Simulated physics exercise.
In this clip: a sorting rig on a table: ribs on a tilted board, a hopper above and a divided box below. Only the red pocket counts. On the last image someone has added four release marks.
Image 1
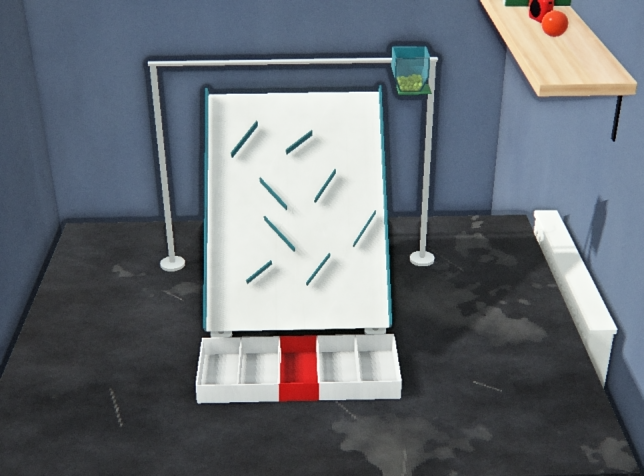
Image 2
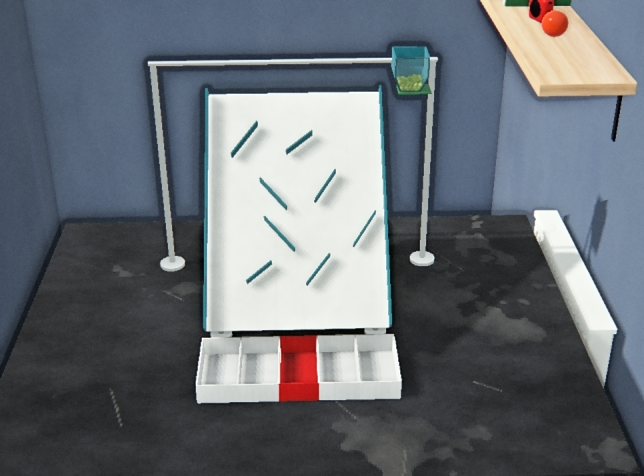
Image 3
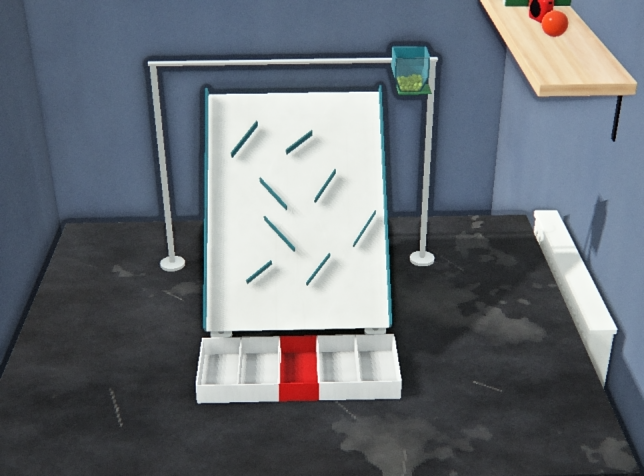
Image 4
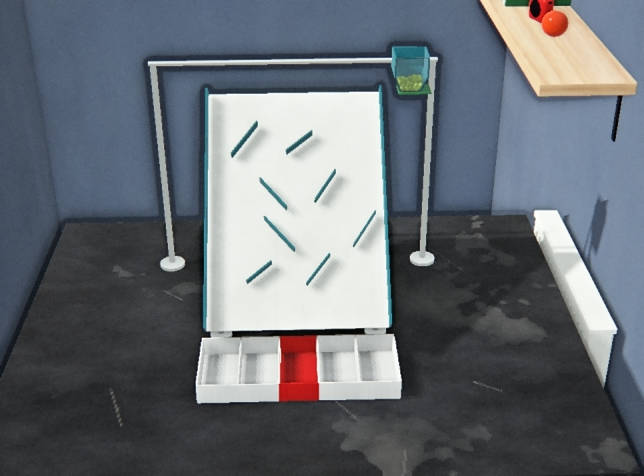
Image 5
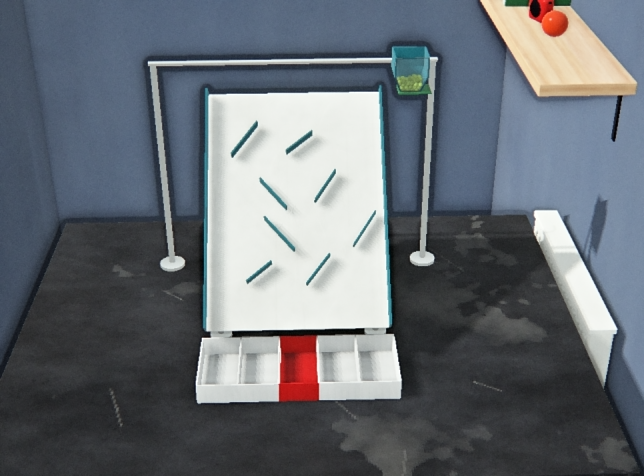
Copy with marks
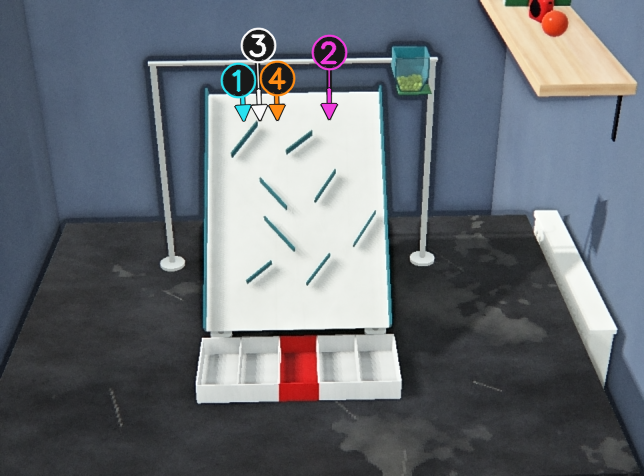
A tilted white board with teal ribs standing motionless above a divided box with a red middle pocket, small hopper at upper right.
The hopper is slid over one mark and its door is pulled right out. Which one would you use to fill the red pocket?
I would pick mark 2.
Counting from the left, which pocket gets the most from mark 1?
The first.
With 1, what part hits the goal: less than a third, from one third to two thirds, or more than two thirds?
Less than a third.
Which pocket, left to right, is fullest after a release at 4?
The second from the left.
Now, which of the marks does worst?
Here it is mark 1.
On the marked copy, mark 1 meets the board at (243, 115); mark 2 meets the board at (329, 113); mark 3 meets the board at (259, 114); mark 4 meets the board at (277, 114).
For mark 1, none in the red pocket, nearly all in other pockets, a small part outside the box.
For mark 2, about half in the red pocket, about a third in other pockets, a stray few outside the box.
For mark 3, a small part in the red pocket, most in other pockets, a small part outside the box.
For mark 4, about a quarter in the red pocket, most in other pockets, a stray few outside the box.
